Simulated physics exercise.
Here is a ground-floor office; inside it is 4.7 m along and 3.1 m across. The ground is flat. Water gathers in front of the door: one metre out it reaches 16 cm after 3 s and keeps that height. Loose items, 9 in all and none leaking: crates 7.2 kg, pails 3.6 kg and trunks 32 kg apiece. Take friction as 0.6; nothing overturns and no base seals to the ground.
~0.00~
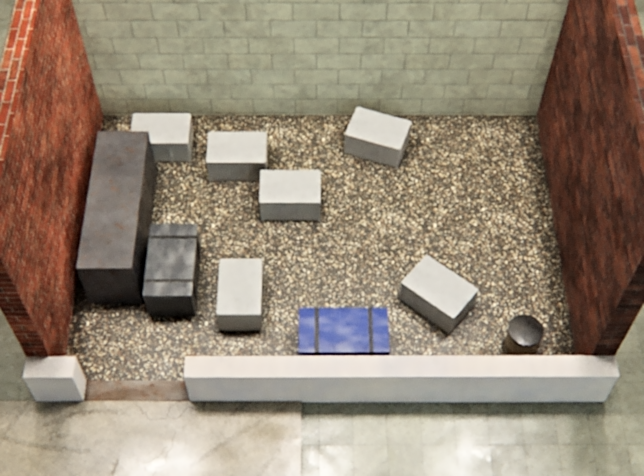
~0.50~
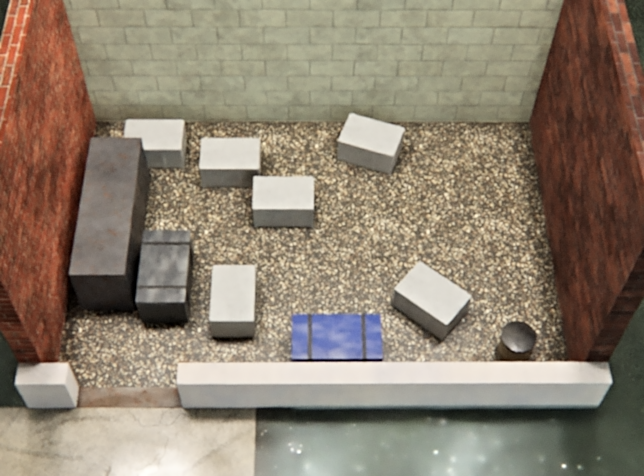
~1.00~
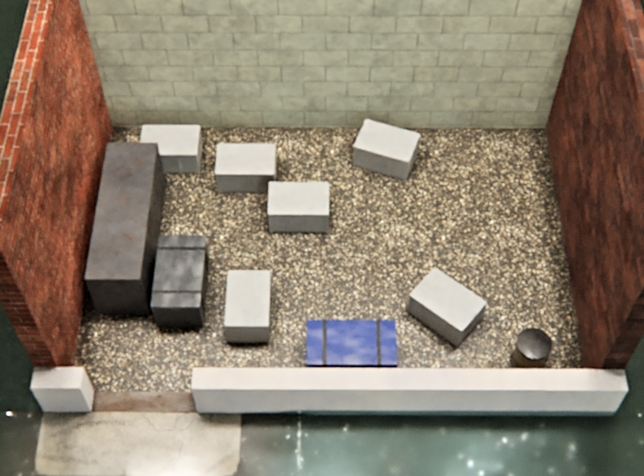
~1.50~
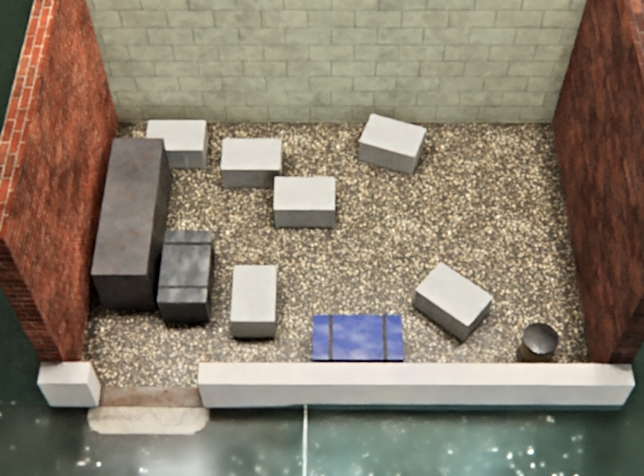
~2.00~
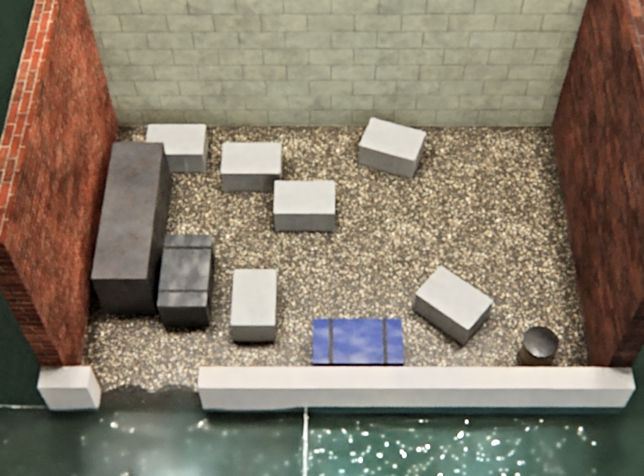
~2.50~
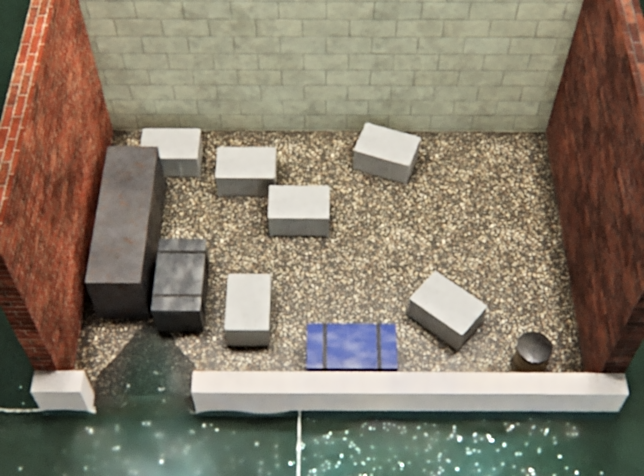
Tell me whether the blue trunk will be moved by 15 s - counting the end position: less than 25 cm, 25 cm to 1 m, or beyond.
The blue trunk barely shifts.
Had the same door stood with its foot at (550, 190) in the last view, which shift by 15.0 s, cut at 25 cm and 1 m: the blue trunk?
In that case the blue trunk holds its place.
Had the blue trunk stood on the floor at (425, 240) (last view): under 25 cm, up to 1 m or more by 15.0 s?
It holds its place.
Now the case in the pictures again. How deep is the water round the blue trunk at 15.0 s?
About 8 cm.
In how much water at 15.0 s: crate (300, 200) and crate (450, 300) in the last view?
Roughly 5 and 11 cm.
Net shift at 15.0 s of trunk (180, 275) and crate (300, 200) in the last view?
In turn: 80 cm, 60 cm.
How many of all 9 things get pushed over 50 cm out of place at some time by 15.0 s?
I count 6.
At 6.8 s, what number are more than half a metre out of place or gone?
By then 1.
After 3.5 s the blue trunk is near (352, 346), 0.0 m from its start, aground; 0 afloat.
After 6.8 s the blue trunk is near (352, 346), 0.0 m from its start, aground; 1 afloat.
After 11.0 s the blue trunk is near (352, 346), 0.0 m from its start, aground; 6 afloat.
After 15.0 s the blue trunk is near (349, 344), 0.0 m from its start, aground; 7 afloat.
